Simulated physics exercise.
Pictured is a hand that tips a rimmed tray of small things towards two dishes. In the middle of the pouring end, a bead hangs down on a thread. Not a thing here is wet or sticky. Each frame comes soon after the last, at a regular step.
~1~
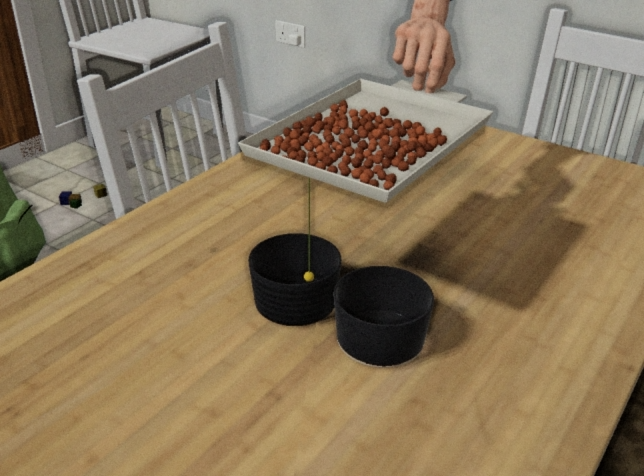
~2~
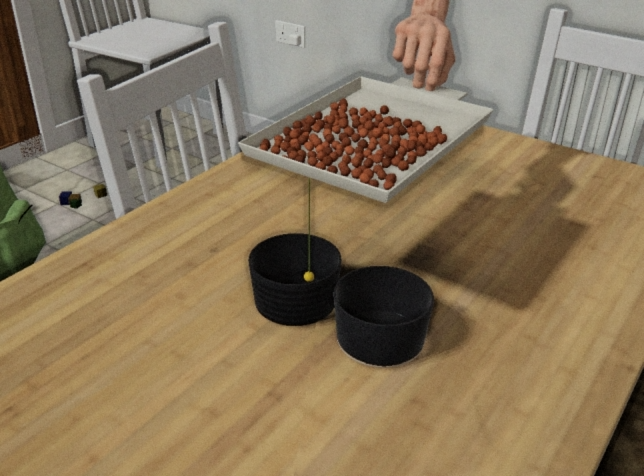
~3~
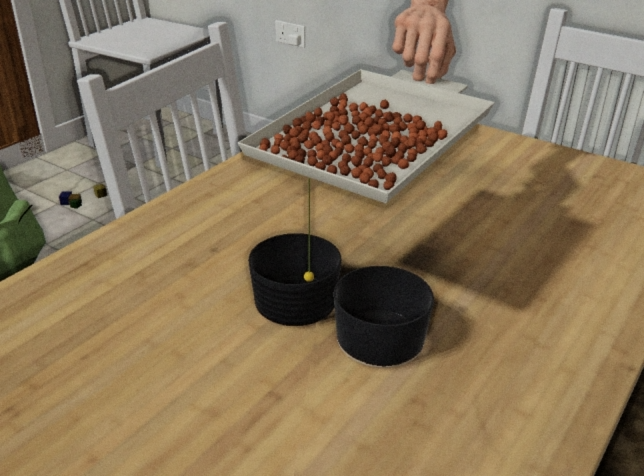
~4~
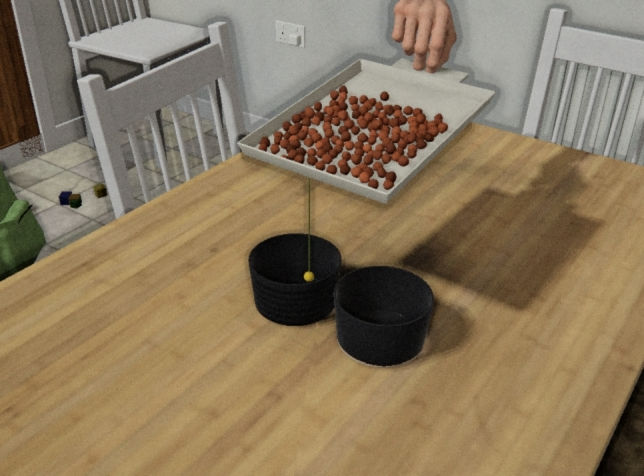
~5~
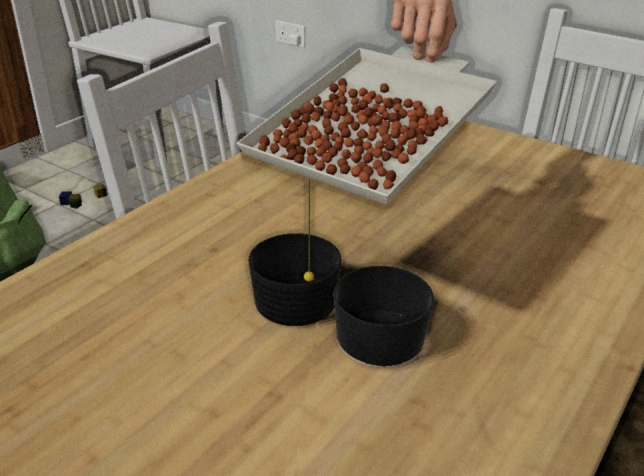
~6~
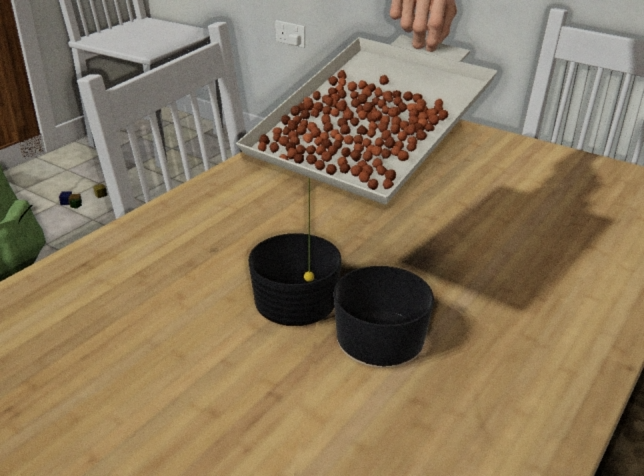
The clip shows a hand holding a pale rimmed tray of small reddish-brown pellets above two dark dishes on a wooden table, with a yellow bead hanging on a thread, then gradually raising the tray's far end into a slight tilt.
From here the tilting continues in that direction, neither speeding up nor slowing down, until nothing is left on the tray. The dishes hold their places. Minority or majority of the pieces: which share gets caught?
Minority.
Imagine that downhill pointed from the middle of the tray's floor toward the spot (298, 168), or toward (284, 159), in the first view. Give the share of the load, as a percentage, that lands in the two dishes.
The first try yields 0 percent and the second 10 percent.
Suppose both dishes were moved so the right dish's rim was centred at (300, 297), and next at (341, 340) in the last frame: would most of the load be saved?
Taking the places in turn, it's shy of half and then past half.
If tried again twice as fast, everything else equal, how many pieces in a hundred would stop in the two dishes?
Near 0 in a hundred.
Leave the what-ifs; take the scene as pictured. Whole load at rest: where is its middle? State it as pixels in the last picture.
(281, 375).
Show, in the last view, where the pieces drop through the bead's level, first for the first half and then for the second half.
(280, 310) for the early half, (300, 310) for the late half.
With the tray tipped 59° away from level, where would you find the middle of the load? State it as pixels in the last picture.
The middle of the pieces sits at roughly (330, 127).
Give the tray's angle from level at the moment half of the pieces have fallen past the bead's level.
Roughly 110°.
Just after the last frame, tray tipped steeply; almost all on the tray; just a few outside both.
A moment on, tray tipped right over; almost all on the tray; just a few outside both; just a few in the air.
Further on, tray tipped past a quarter turn; just a few in the left dish; almost all outside both.
When it is over, tray tipped past a quarter turn; not one in the right dish; just a few in the left dish; almost all outside both.
